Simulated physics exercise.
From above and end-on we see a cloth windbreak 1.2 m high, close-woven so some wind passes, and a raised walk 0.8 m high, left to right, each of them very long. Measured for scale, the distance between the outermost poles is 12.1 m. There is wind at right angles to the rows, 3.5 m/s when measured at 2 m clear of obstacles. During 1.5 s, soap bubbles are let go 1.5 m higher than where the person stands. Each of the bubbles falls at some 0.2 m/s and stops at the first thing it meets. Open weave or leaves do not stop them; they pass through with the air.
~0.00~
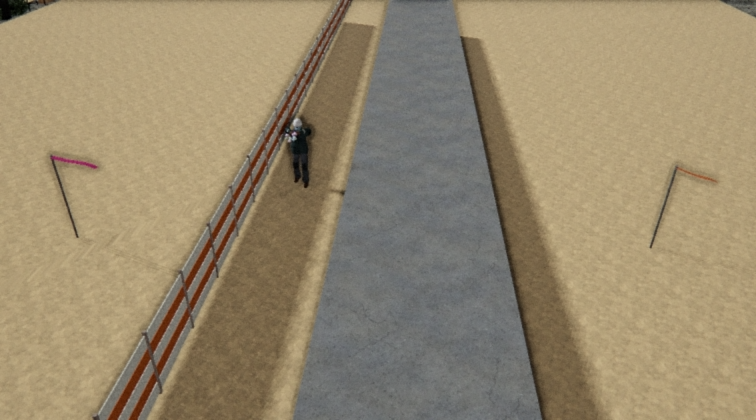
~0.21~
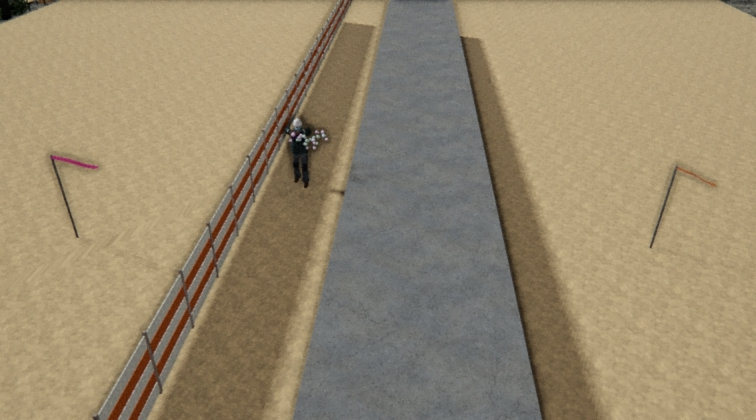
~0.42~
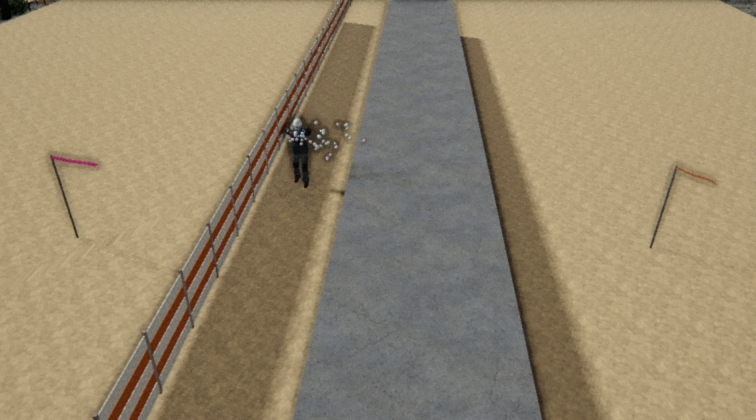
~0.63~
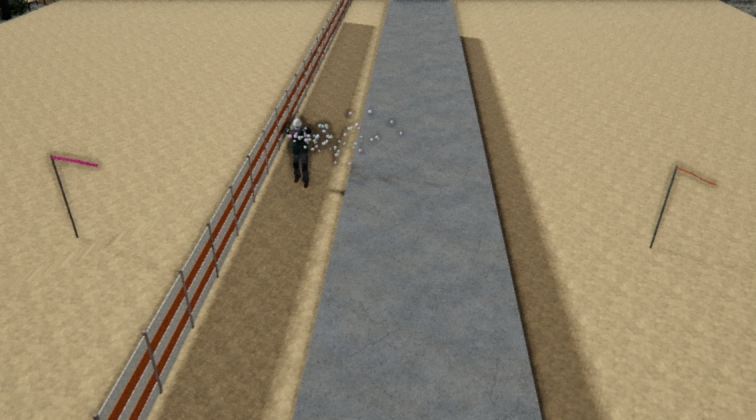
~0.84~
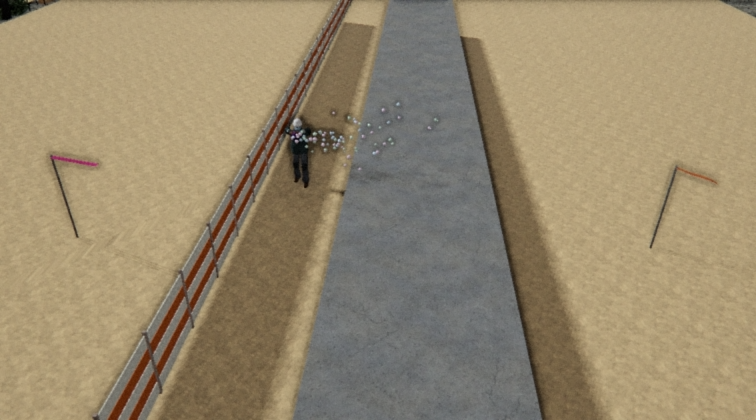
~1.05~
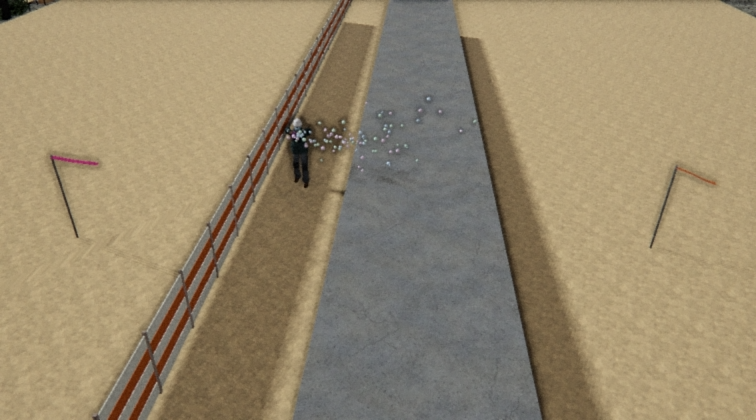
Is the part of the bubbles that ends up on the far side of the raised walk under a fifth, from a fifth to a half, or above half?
Share finishing beyond it: The majority.
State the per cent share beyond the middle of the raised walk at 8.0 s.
Roughly 90 per cent.
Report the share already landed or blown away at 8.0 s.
Roughly 60 percent by that time.
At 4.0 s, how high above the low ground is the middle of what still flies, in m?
About 1.4 m.
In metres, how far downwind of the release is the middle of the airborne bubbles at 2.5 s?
About 3.5 m.
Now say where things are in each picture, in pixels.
In the first frame, the left ribbon ends at (97, 168), leaning 80 degrees to the right and the bubbles in the air span x = 285 to 295 around y = 140.
In the second frame, the right ribbon ends at (716, 186), leaning 70 degrees to the right and the bubbles in the air span x = 295 to 325 around y = 140.
In the third frame, the left ribbon ends at (97, 166), leaning 80 degrees to the right, the bubbles in the air span x = 295 to 350 around y = 140 and the top of the raised walk crosses (420, 170).
In the fourth frame, the right ribbon ends at (716, 184), leaning 70 degrees to the right and the bubbles in the air span x = 295 to 380 around y = 140.
In the fifth frame, the left ribbon ends at (97, 165), leaning 80 degrees to the right and the bubbles in the air span x = 295 to 405 around y = 140.
In the sixth frame, the right ribbon ends at (716, 184), leaning 70 degrees to the right, the bubbles in the air span x = 295 to 430 around y = 140 and the top of the cloth windbreak crosses (254, 147).
After 2.5 s, 6 % is no longer flying here, and 65 % is beyond the raised walk; the middle of what still flies is 1.4 m above the low ground, near (451, 148).
After 4.0 s, 29 % is no longer flying here, and 88 % is beyond the raised walk; the middle of what still flies is 1.3 m above the low ground, near (612, 156).
After 8.0 s, 59 % is no longer flying here, and 88 % is beyond the raised walk.
After 20.0 s, 100 % is no longer flying here, and 88 % is beyond the raised walk.
After 45.0 s, 100 % is no longer flying here, and 88 % is beyond the raised walk.
